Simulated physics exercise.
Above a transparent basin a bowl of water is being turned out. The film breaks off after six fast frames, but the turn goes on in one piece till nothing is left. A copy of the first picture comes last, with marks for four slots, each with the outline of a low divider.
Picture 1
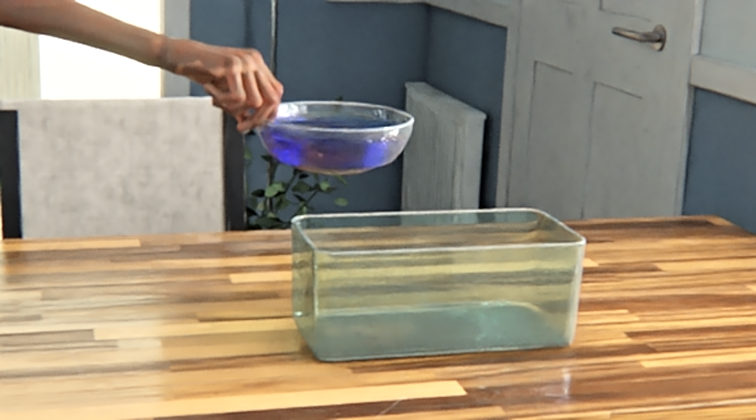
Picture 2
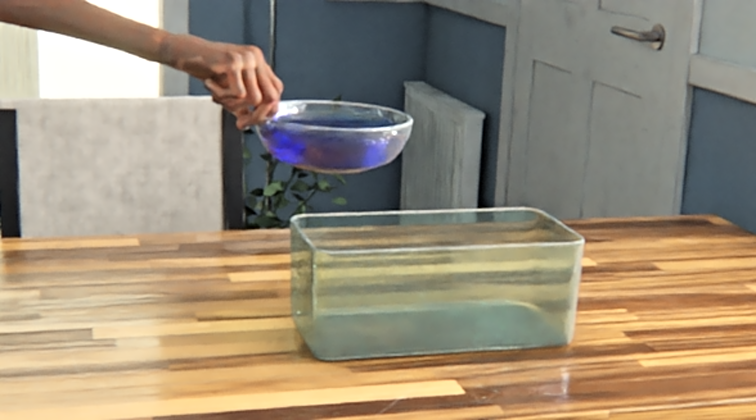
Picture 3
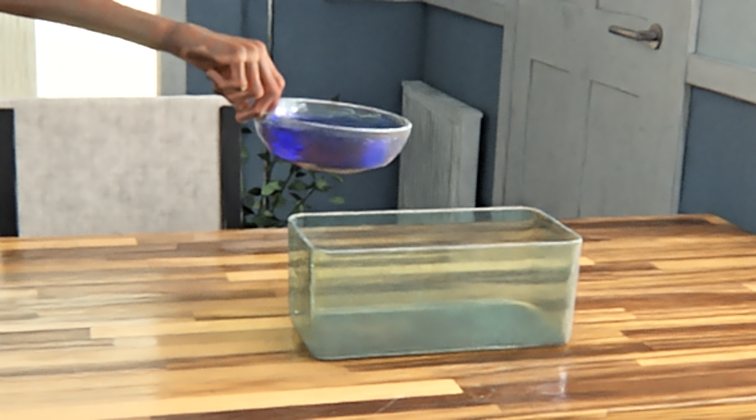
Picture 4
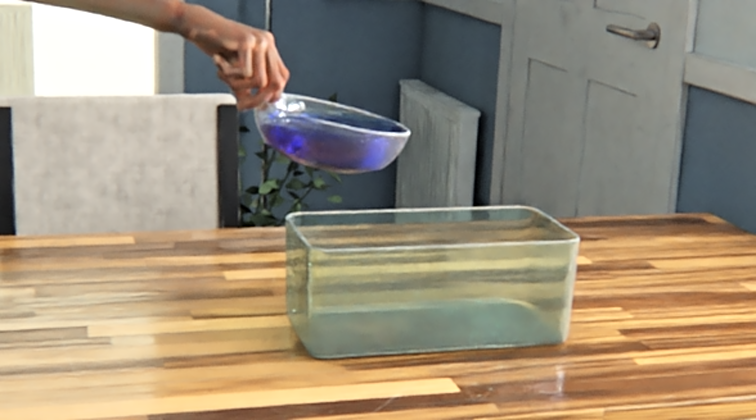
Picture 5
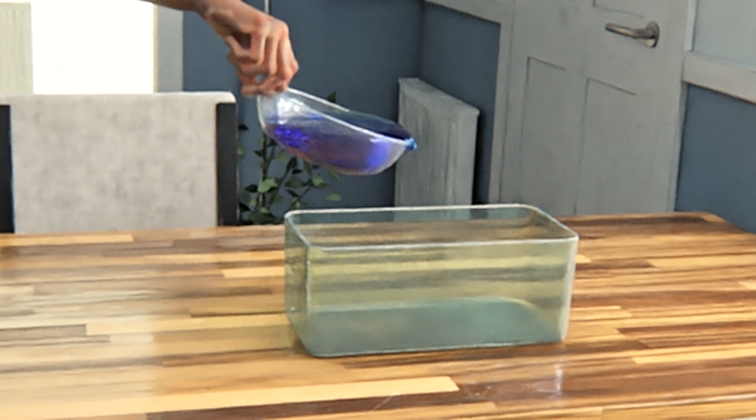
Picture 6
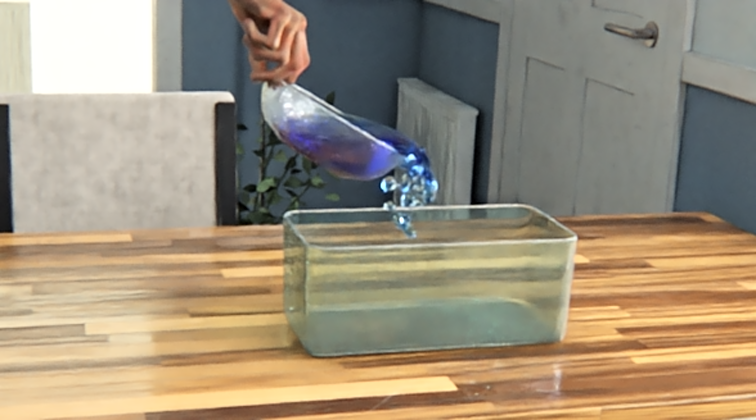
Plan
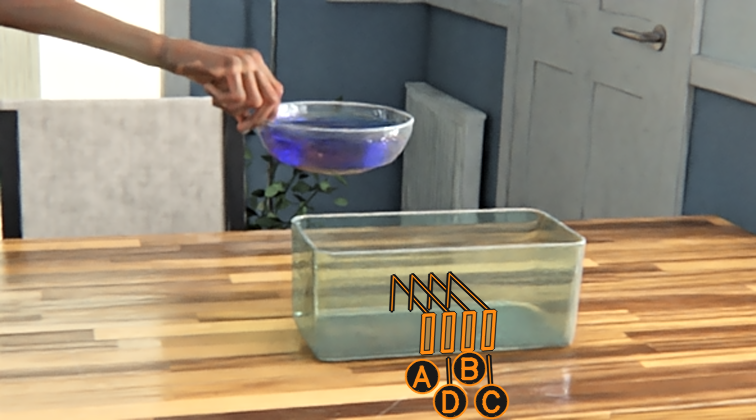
A hand tilts a glass bowl, and blue liquid pours over its right edge.
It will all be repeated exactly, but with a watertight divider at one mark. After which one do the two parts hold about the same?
The best slot is B.
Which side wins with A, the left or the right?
More ends on the right.
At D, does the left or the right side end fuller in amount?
The right side.
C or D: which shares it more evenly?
It is D.
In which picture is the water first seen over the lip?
Picture 5.
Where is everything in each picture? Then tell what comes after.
In the first picture, upright, lip at (407, 114); basin from (313, 360) to (572, 343); nothing has left yet.
In the second picture, upright, lip at (406, 115); nothing has left yet.
In the third picture, tipped about 5°, lip at (405, 119); nothing has left yet.
In the fourth picture, tipped about 12°, lip at (404, 127); nothing has left yet.
In the fifth picture, tipped about 20°, lip at (402, 136); water is over the lip, down to (403, 146).
In the sixth picture, tipped about 30°, lip at (399, 149); water is over the lip, down to (403, 224).
In orange, A at (428, 359); B at (468, 357); C at (488, 355); D at (448, 358).
Choosing A, about 17 % ends left of the wall and 82 % right of it.
Choosing B, about 51 % ends left of the wall and 49 % right of it.
Choosing C, about 85 % ends left of the wall and 15 % right of it.
Choosing D, about 29 % ends left of the wall and 71 % right of it.
